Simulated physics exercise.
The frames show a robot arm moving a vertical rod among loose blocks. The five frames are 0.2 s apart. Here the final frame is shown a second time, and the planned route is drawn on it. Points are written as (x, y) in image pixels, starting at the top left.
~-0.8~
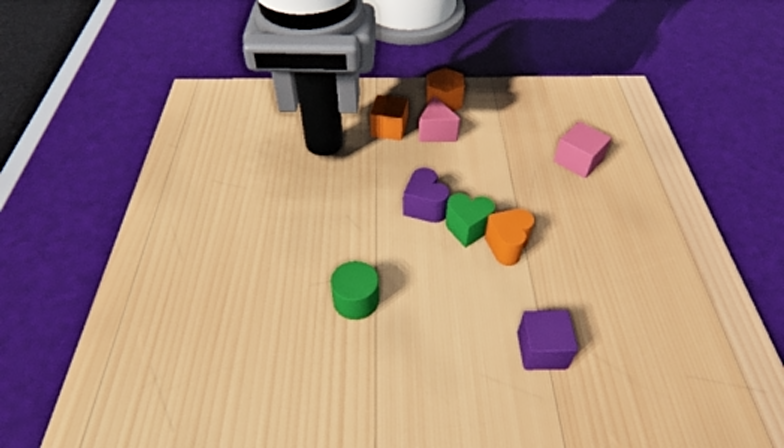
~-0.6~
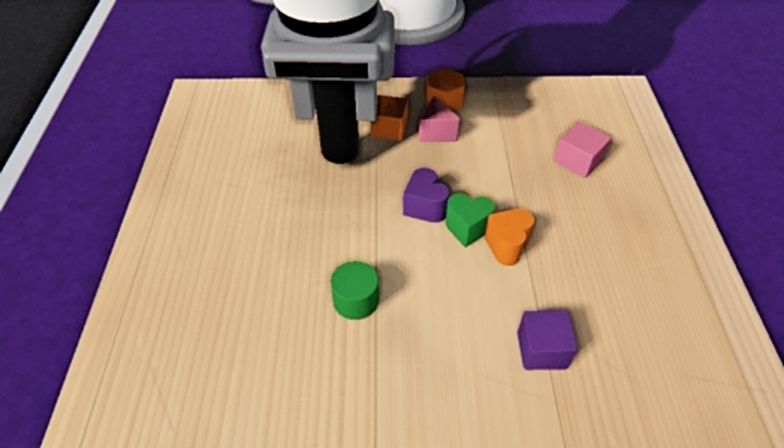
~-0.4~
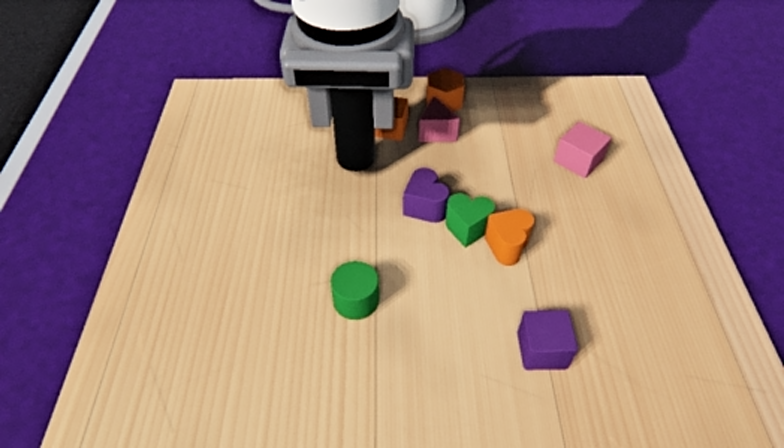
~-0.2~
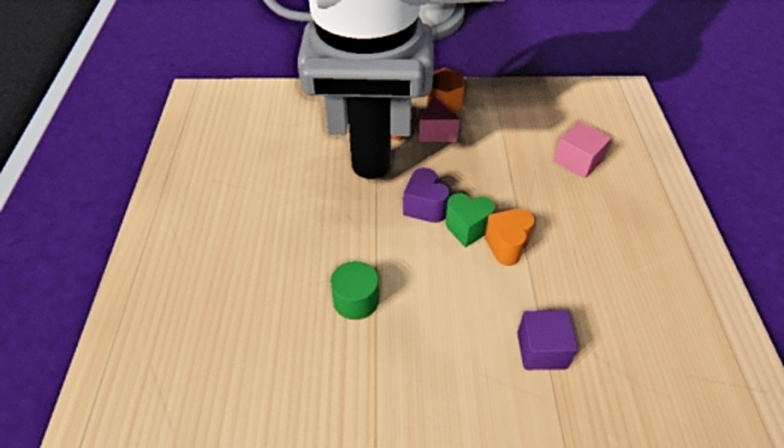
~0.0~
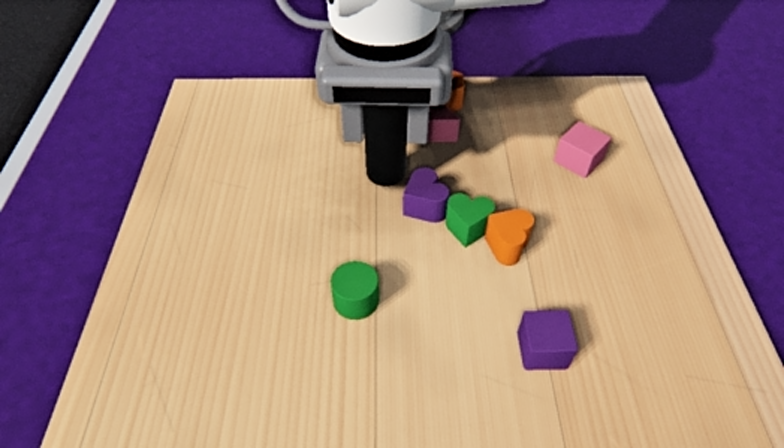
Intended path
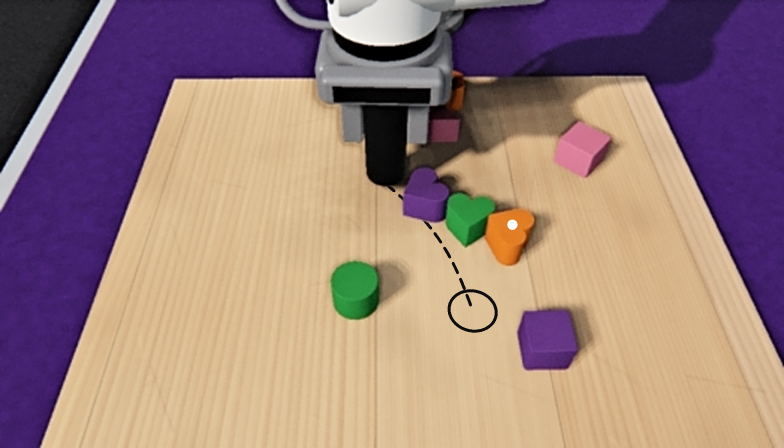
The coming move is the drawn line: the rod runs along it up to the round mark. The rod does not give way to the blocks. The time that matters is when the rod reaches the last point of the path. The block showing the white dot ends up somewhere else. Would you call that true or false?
The statement is correct.
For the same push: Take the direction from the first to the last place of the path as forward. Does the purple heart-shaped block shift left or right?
Pushed left.
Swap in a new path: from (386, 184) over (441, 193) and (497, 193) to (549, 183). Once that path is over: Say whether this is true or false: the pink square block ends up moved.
My answer: False.
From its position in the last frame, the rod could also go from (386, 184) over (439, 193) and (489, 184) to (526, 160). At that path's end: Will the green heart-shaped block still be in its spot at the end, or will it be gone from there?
That block slides.
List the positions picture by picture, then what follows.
Rod tip (325, 145); block tops, purple heart-shaped block (426, 185); green heart-shaped block (471, 207); orange heart-shaped block (512, 225); purple square block (550, 330), in the first frame.
Rod (341, 152); blocks unchanged, in the second frame.
Rod (356, 160); blocks unchanged, in the third frame.
Rod (371, 167); blocks unchanged, in the fourth frame.
Rod (386, 174); purple heart-shaped block (426, 185); green heart-shaped block (471, 207); orange heart-shaped block (512, 225); purple square block (550, 330), in the fifth frame.
Path on the board, from (386, 184) over (422, 217) and (451, 259) to (473, 310); the dot is on the orange heart-shaped block.
What follows on the original path. One third of the way, rod (423, 208); purple heart-shaped block (452, 220), turned 40° clockwise; green heart-shaped block (490, 228), turned 80° anticlockwise; orange heart-shaped block (531, 228).
Two thirds of the way, rod (452, 250); purple heart-shaped block (489, 261), turned 15° clockwise; green heart-shaped block (525, 254), turned 110° anticlockwise; orange heart-shaped block (544, 230), turned 35° anticlockwise.
At the end, rod (474, 301); purple heart-shaped block (524, 292), turned 30° anticlockwise; green heart-shaped block (534, 260), turned 130° anticlockwise; orange heart-shaped block (544, 229), turned 35° anticlockwise; purple square block in place.
